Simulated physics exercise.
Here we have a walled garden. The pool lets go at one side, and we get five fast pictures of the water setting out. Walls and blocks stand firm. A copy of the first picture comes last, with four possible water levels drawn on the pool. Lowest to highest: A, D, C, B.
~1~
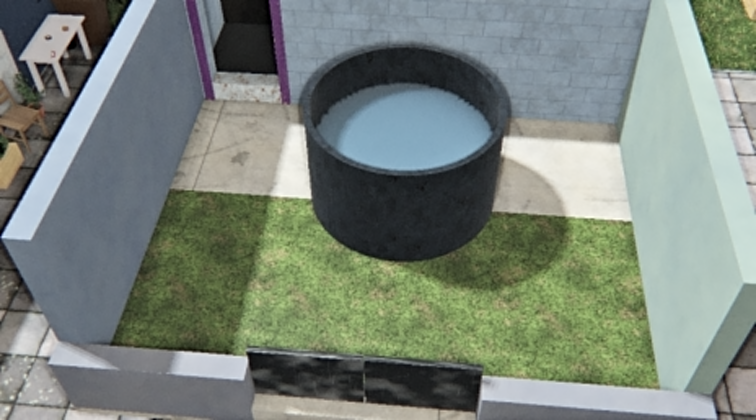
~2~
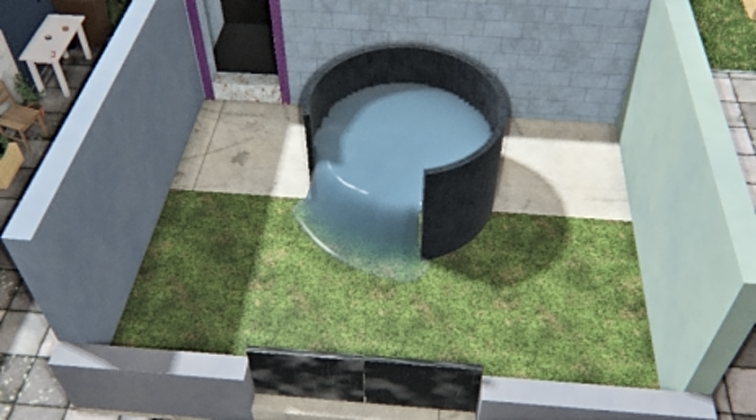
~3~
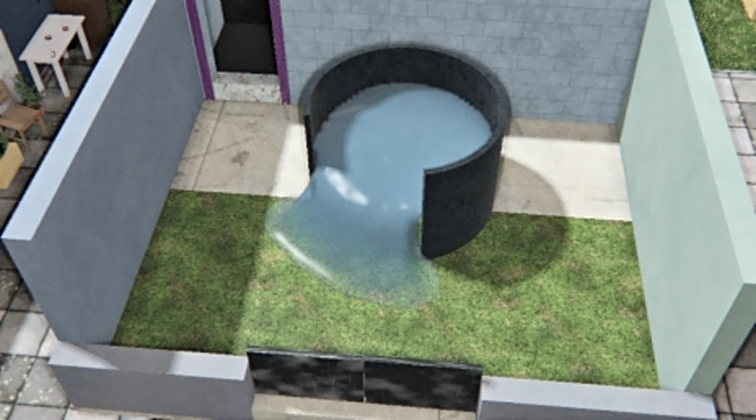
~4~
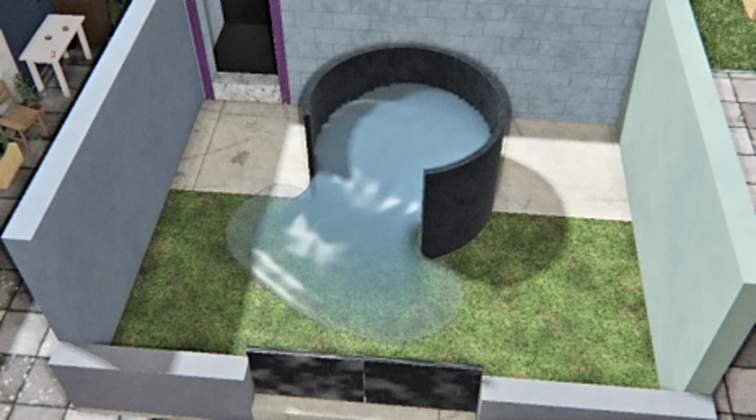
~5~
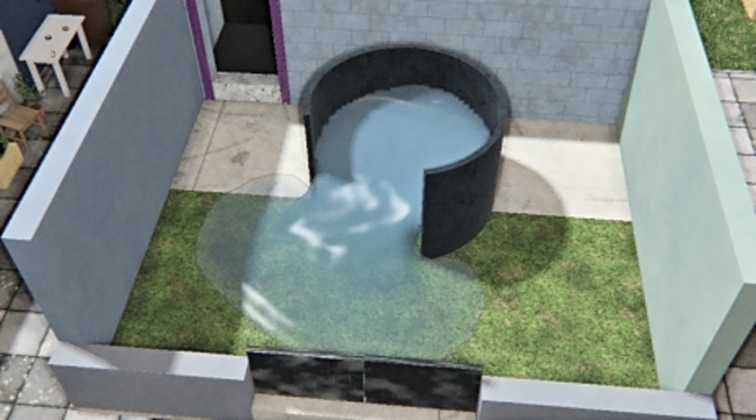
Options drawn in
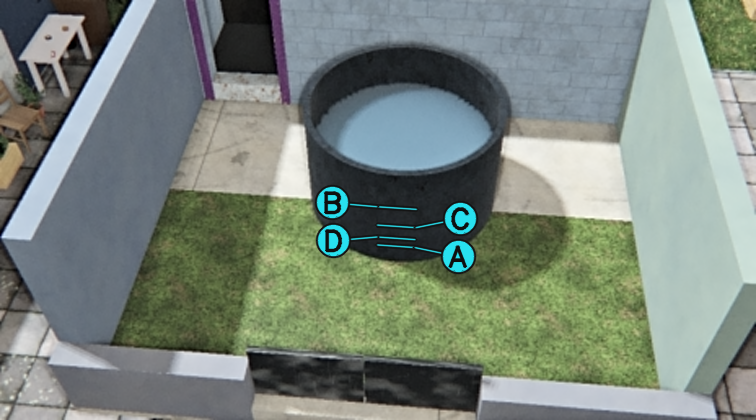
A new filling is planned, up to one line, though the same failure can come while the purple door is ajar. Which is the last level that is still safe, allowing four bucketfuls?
I would pick mark B.
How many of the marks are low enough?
All of them.
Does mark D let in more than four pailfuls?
No, that is safe.
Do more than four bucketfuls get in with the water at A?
No.
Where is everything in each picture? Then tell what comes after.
Water in the pool at rest, its middle at (404, 140); foot of the purple doorway at (249, 101); shut gate at (364, 363).
Water covers 2 % of the ground and shows as far out as (300, 203).
Water covers 6 % of the ground and shows as far out as (423, 297).
Water covers 14 % of the ground and shows as far out as (445, 318).
Water covers 23 % of the ground and shows as far out as (468, 319).
On the marked copy, A at (396, 246); B at (396, 208); C at (396, 226); D at (396, 238); from the bottom up A, D, C, B.
Choosing A, nothing gets over.
Choosing B, a splash gets over, under a bucket.
Choosing C, nothing gets over.
Choosing D, nothing gets over.
